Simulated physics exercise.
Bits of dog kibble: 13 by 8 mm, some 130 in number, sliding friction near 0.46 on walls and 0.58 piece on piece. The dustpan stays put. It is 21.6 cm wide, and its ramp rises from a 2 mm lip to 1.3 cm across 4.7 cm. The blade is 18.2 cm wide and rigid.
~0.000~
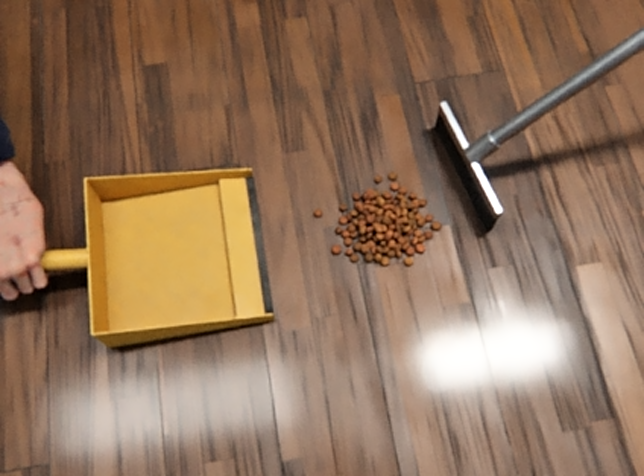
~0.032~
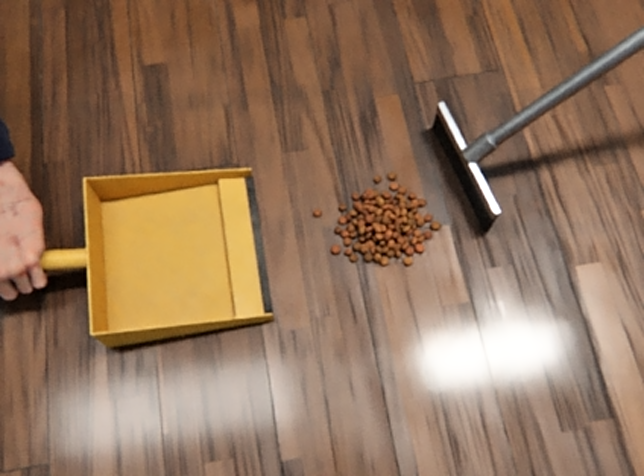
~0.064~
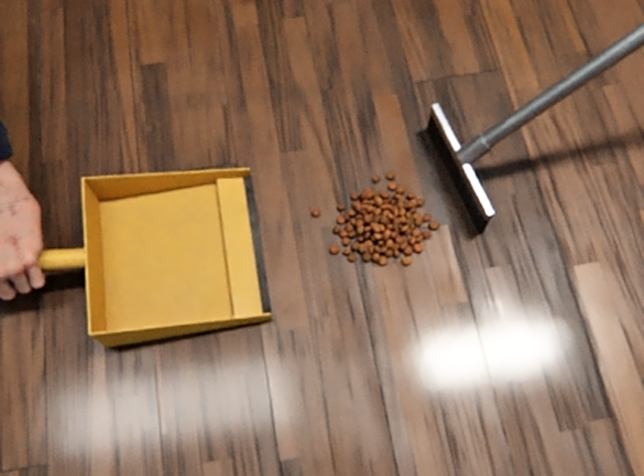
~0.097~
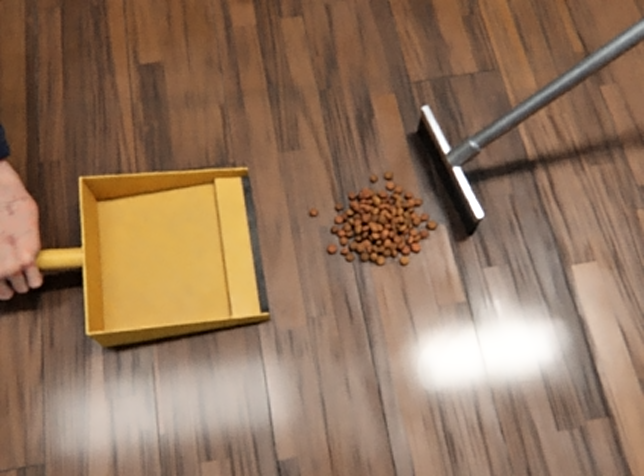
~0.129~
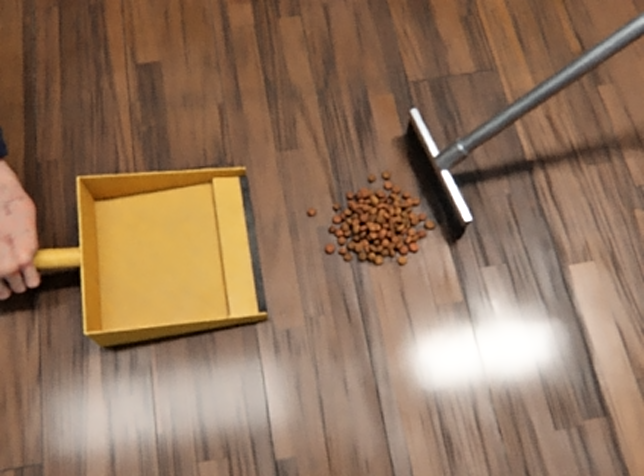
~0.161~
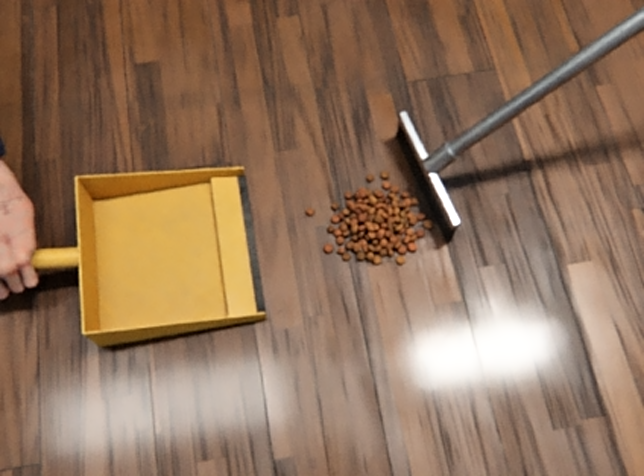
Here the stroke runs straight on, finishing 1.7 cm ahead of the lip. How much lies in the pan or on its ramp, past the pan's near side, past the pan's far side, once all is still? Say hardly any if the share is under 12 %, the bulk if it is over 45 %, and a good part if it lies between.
My prediction: Pan: An intermediate share; near side: A minor share; far side: A minor share.
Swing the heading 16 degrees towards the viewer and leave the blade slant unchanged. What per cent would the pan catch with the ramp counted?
I'd put it at close to 20 percent.
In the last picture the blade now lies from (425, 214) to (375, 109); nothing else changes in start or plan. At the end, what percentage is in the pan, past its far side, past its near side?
Pan 10 % / far 0 % / near 0 %.
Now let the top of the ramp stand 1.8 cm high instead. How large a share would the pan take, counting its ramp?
I'd expect close to 20 per cent.
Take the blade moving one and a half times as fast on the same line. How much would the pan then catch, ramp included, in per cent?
Some 25 %.
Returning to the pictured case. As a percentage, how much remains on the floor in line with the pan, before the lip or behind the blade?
Share there: Around 75 percent.
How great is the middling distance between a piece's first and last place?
16 cm, roughly.
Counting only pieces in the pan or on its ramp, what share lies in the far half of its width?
40 per cent.
After 0.40 s, middle of the blade 14 cm from the lip; 0 % over the lip, far side 0 %, near side 0 %.
Then, at 0.56 s, middle of the blade 7 cm from the lip; 0 % over the lip, far side 0 %, near side 0 %.
After 0.85 s, middle of the blade 3 cm from the lip; 20 % over the lip, far side 0 %, near side 5 %.
In the end, at 1.1 s, pan 20 %, near side 5 %, far side 0 %, in front of the lip or behind the blade 75 %.
